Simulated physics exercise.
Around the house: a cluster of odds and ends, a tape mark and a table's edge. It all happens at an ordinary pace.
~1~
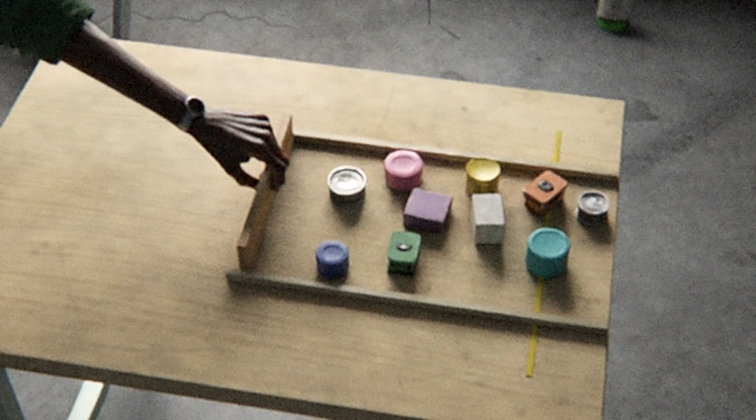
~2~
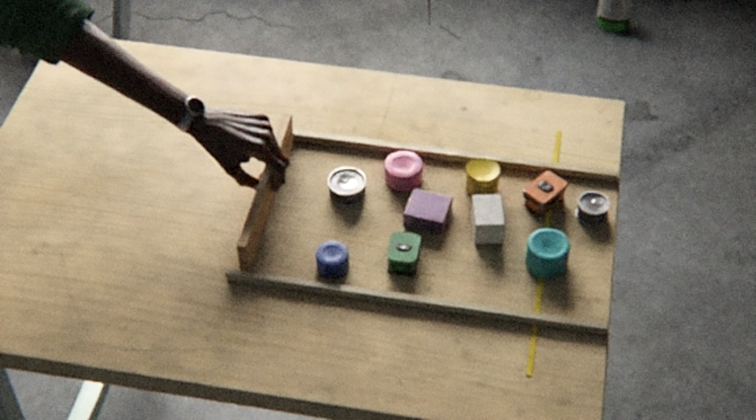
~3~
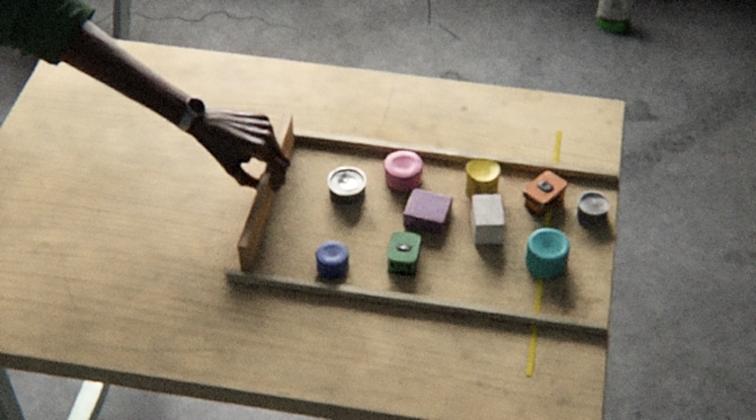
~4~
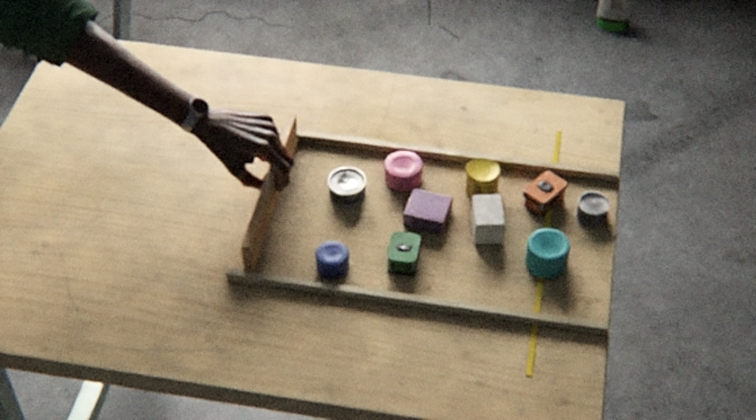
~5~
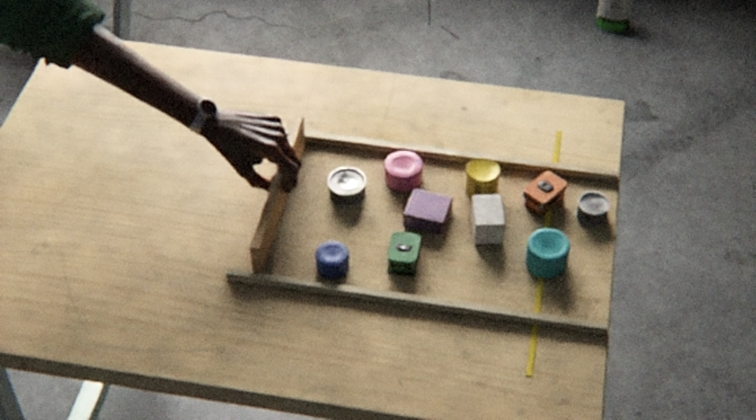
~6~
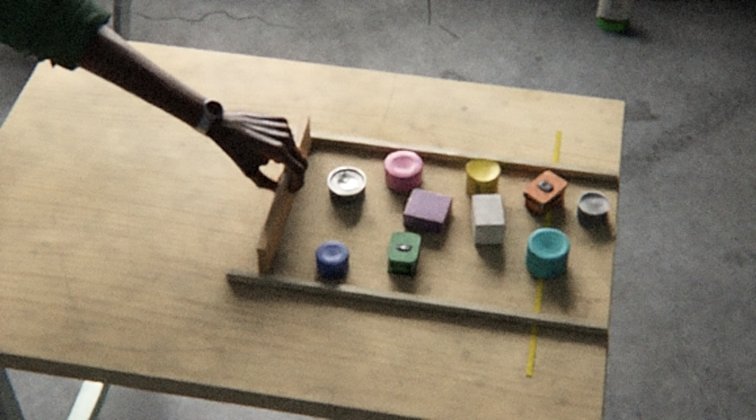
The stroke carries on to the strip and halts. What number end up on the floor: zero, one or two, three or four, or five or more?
Here the number that fall off is one or two.
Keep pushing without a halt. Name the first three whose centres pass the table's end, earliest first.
Earliest first: The grey pot, then the orange case, then the white block.
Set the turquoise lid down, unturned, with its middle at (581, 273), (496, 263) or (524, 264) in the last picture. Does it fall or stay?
Place by place, it remains up; remains up; stays on.
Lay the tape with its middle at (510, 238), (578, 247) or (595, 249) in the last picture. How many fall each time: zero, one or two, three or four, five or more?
For each place: One to two; five or more; 5 or more.
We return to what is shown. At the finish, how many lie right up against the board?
In contact: 4.
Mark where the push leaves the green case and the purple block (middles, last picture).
The green case stops around (562, 263); the purple block around (591, 239).
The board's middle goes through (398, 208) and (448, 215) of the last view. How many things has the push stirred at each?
The counts are 6 and 8.
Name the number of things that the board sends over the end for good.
It comes to 2.
Soon after, none off yet; grey pot at rest near (593, 209); turquoise lid at rest near (548, 253); orange case at rest near (545, 194).
At rest, the number that fall off is one or two; fallen, orange case and grey pot.
